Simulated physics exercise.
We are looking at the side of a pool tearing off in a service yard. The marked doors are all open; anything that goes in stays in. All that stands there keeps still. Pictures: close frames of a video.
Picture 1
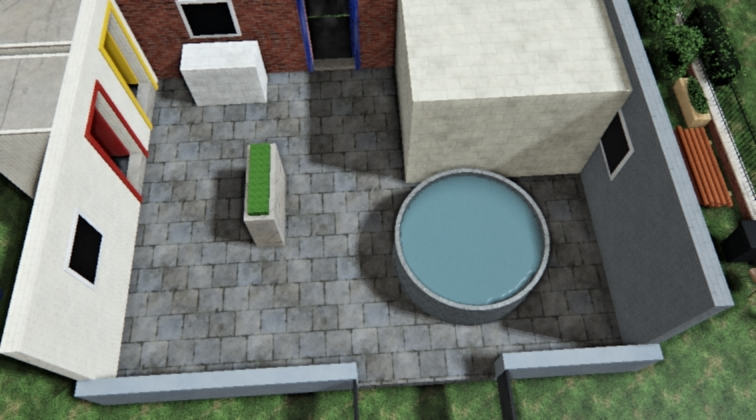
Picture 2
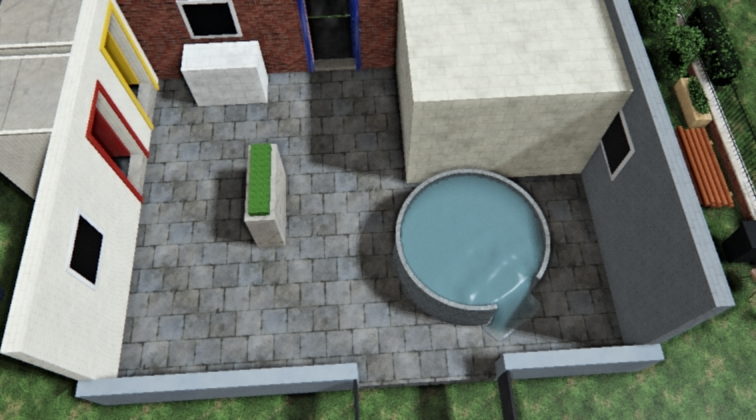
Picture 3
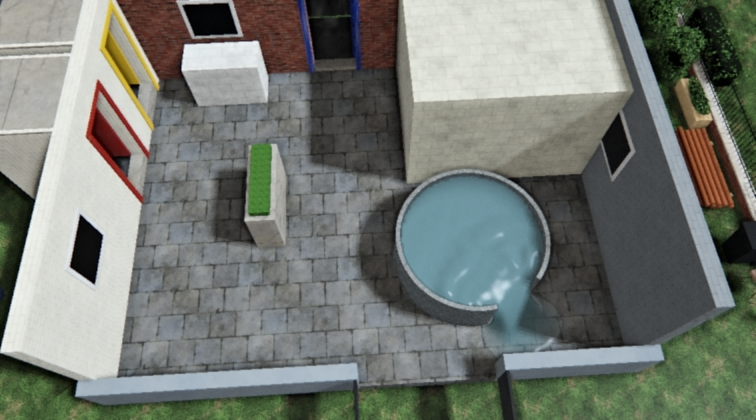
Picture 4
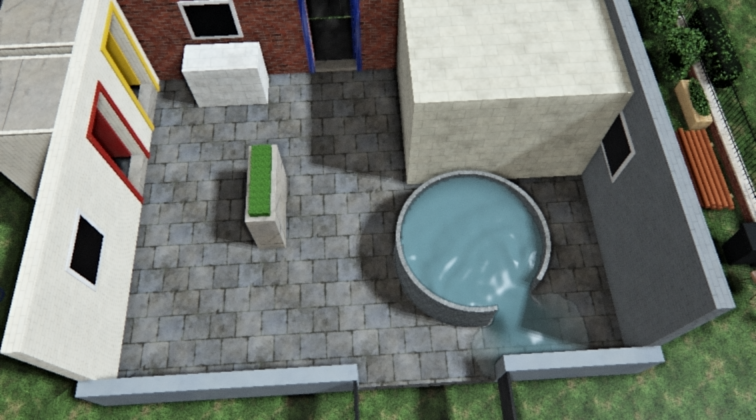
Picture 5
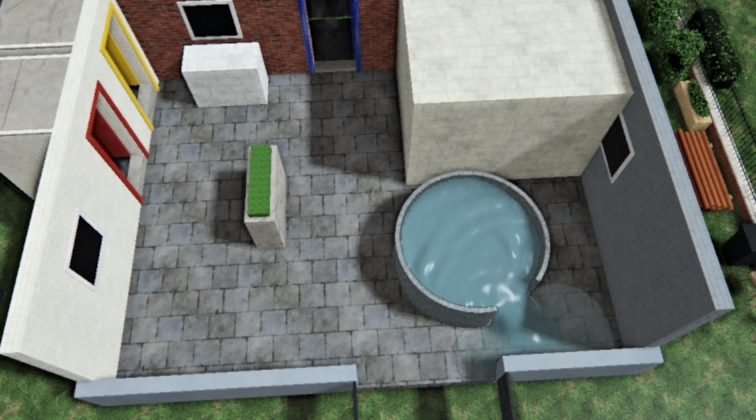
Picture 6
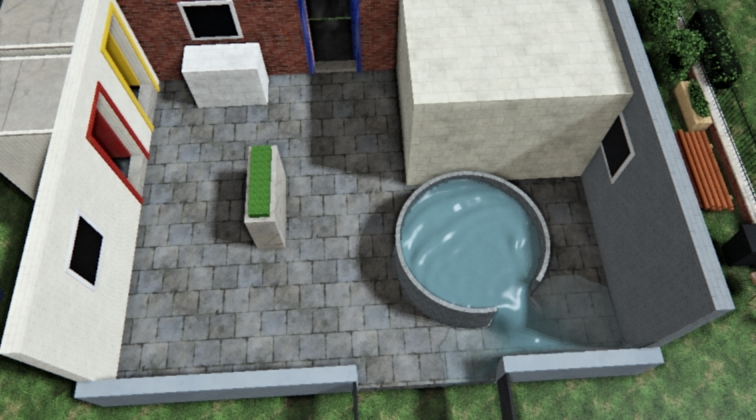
In a paved yard, a round pool's side opens and water spreads across the paving.
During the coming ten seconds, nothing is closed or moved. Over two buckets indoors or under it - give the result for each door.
As I see it, blue door: Does not overshoot; yellow door: Does not overshoot; red door: Does not overshoot.
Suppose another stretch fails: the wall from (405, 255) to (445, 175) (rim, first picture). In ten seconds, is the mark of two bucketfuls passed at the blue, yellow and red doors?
Blue exceeds the limit, yellow stays within it, red stays within it.
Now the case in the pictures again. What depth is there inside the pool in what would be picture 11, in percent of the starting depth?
Roughly 72 percent.
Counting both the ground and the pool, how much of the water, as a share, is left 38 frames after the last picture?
About 94 %.
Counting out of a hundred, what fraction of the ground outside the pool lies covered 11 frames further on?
I'd put it at roughly 25 per cent.
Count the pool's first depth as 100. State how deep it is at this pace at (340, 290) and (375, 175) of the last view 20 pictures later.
2 and 2 %, in that order.
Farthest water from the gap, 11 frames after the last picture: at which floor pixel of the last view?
I'd go with roughly (278, 378).
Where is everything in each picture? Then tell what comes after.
Still water in the round tank at (471, 237), in the first picture.
The front is at (534, 301), out from the gap at (511, 305), in the second picture.
Water pours out at (511, 306) and has run to a hidden place, in the third picture.
Water pours out at (511, 308) and has run to a hidden place, in the fourth picture.
Water pours out at (510, 308) and has run to a hidden place, in the fifth picture.
Water pours out at (510, 308) and has run to a hidden place, in the sixth picture.
A moment on, water covers 15 % of the floor; the blue door not reached, the yellow door not reached, the red door not reached.
Next, water covers 25 % of the floor; the blue door not reached, the yellow door not reached, the red door not reached.
Then, water covers 45 % of the floor; the blue door not reached, the yellow door not reached, the red door not reached.
Later, water covers 60 % of the floor; the blue door not reached, the yellow door not reached, the red door not reached.
In the end, water covers 90 % of the floor; the blue door wet at the sill, nothing in, the yellow door wet at the sill, nothing in, the red door wet at the sill, nothing in.
